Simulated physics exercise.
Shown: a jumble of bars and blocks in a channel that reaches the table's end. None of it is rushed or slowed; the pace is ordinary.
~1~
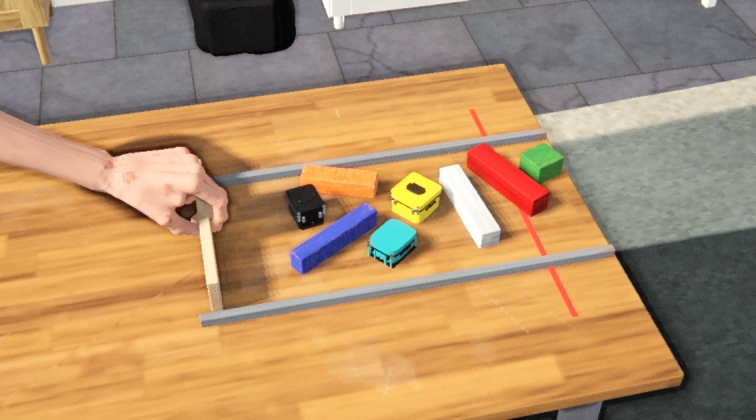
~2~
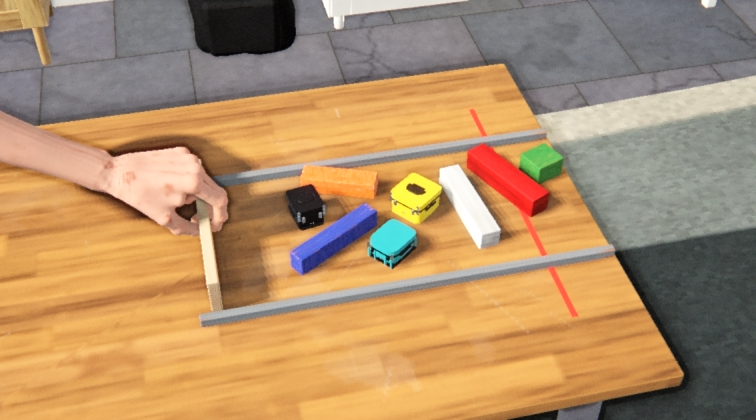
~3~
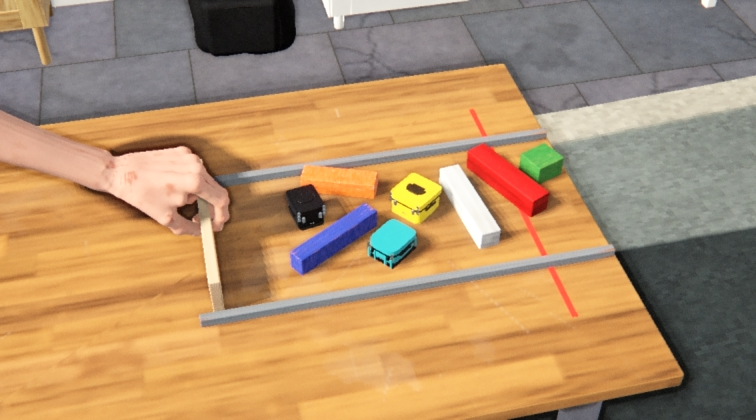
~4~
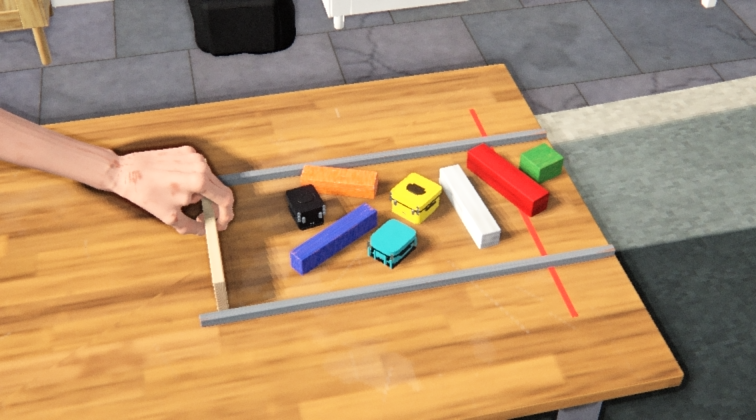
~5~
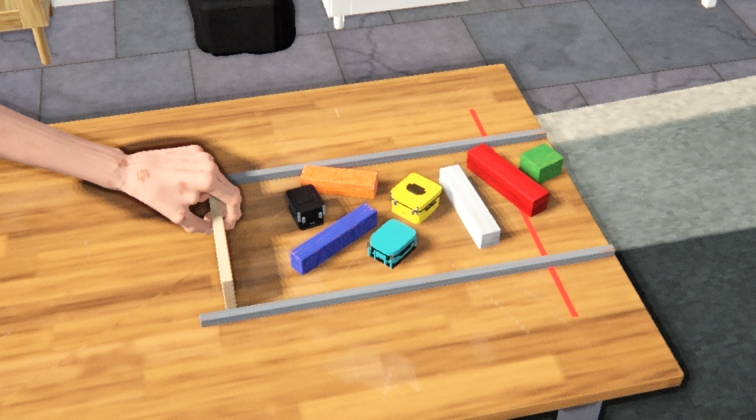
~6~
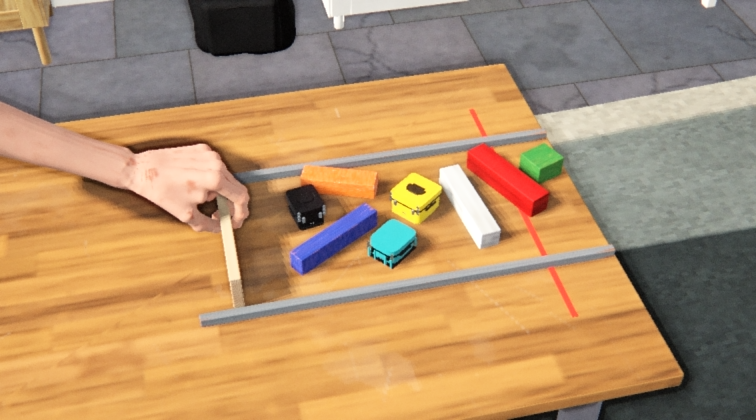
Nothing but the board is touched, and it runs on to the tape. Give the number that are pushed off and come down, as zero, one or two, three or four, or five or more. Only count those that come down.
Three or four come down.
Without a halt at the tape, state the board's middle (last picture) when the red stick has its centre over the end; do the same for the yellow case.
The middle is at (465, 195) when it's the red stick, and at (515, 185) when it's the yellow case.
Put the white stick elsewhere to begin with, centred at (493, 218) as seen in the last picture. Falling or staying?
It drops down.
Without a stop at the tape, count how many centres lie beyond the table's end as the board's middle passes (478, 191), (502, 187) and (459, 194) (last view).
Per position: 2 / 3 / 1.
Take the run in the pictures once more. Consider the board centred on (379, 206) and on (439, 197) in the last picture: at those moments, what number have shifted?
First 6, then 8.
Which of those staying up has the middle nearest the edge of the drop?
The yellow case.
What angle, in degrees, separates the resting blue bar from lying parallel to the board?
The angle comes out near 25 degrees.
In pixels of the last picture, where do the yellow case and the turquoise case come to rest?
Result: One at about (580, 183), the other at about (571, 231).
A little later, none off yet; green block at rest near (541, 164); red stick at rest near (507, 180); white stick moving near (474, 205).
When it is over, the number that fall off is three or four; down, white stick, red stick and green block.
